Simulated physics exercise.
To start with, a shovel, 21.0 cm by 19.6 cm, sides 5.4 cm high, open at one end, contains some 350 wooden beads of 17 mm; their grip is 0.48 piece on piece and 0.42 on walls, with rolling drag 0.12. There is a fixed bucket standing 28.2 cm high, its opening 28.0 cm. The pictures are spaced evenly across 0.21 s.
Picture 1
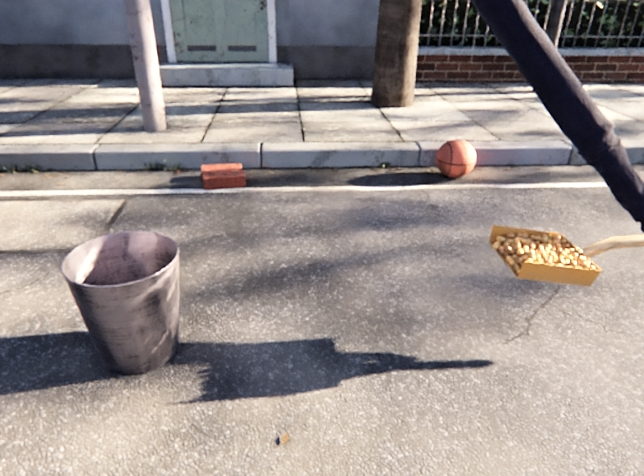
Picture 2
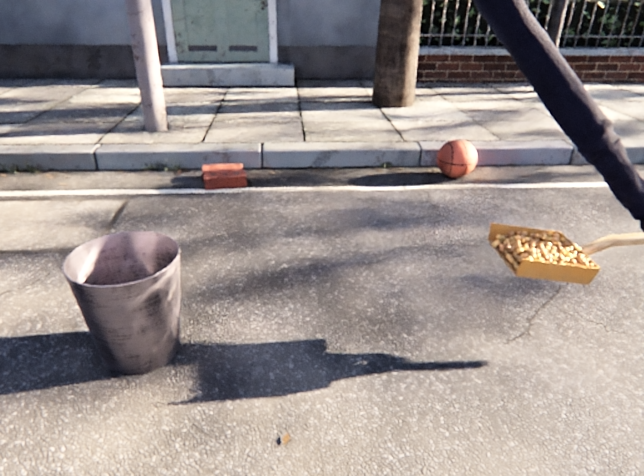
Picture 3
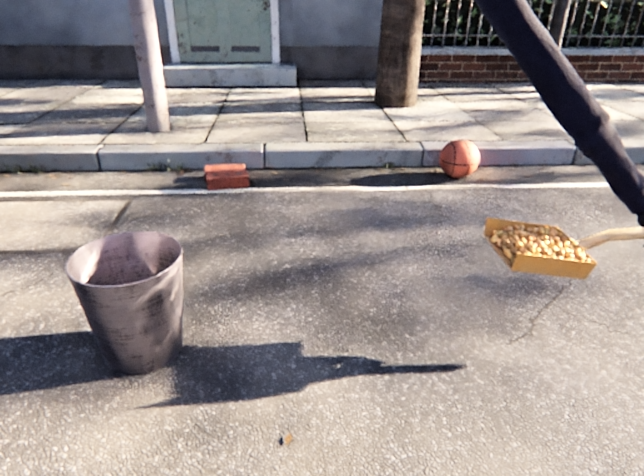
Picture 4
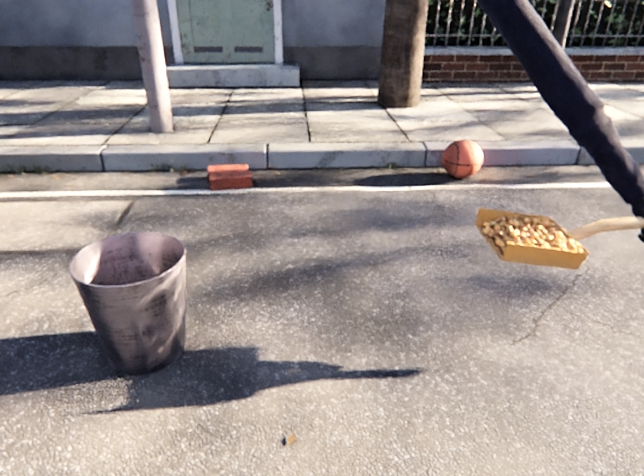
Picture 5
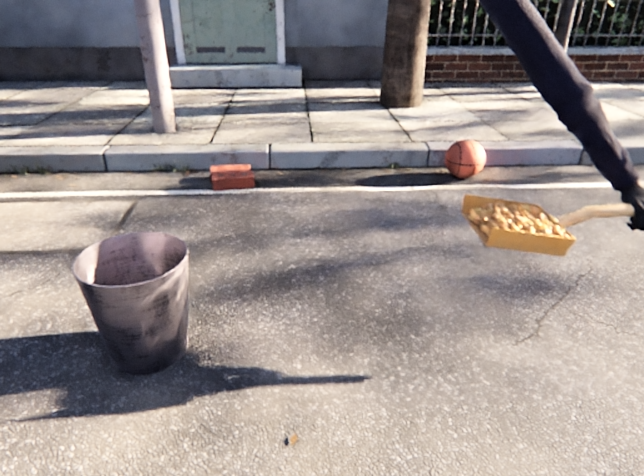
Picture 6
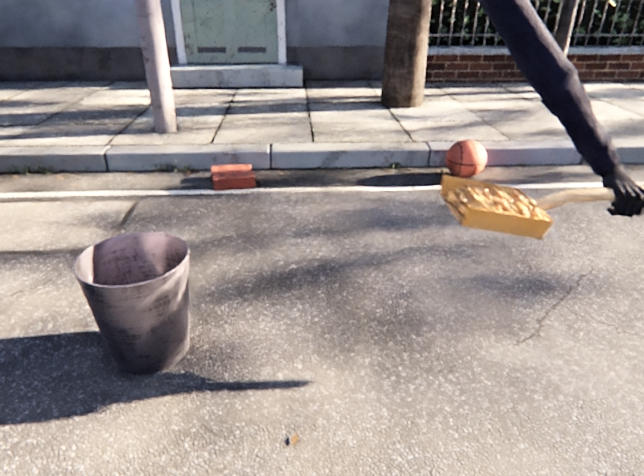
A dark-sleeved, dark-gloved arm reaches in from the upper right over a sunlit street, seen from slightly above, facing a kerb, pavement and pale green door. It holds a yellow shovel heaped with small tan pieces, while a grey-brown bucket stands at left and a red brick and orange ball lie by the kerb. The arm moves the shovel left and upward, slowly then faster, as its shadow slides left and the view shifts very slightly.
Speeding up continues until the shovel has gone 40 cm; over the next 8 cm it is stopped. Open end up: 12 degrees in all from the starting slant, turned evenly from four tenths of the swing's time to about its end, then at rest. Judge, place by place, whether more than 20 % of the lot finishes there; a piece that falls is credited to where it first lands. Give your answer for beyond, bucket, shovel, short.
Beyond - more, bucket - more, shovel - not more, short - not more.
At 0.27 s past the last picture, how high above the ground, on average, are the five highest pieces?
Height: Roughly 70 cm.
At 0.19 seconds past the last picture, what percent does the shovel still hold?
Roughly 0 per cent of the load remains.
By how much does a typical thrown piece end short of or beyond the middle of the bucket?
Roughly 40 centimetres past the centre.
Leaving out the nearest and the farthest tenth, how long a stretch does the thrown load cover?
Roughly 55 cm.
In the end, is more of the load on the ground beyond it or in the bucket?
The bigger portion ends up on the ground beyond it.
Then, 0.11 s after the last picture, tilt 18 degrees; shovel 85 %, in the air 15 %; middle of all pieces near (415, 150).
Then, 0.19 s after the last picture, tilt 21 degrees; in the air 100 %; middle of all pieces near (340, 125).
Then, 0.27 s after the last picture, tilt 21 degrees; in the air 100 %; middle of all pieces near (261, 126).
Then, 0.35 s after the last picture, tilt 21 degrees; in the air 100 %; middle of all pieces near (185, 154).
In the end, beyond 60 %, bucket 40 %, shovel 0 %, short 0 %.
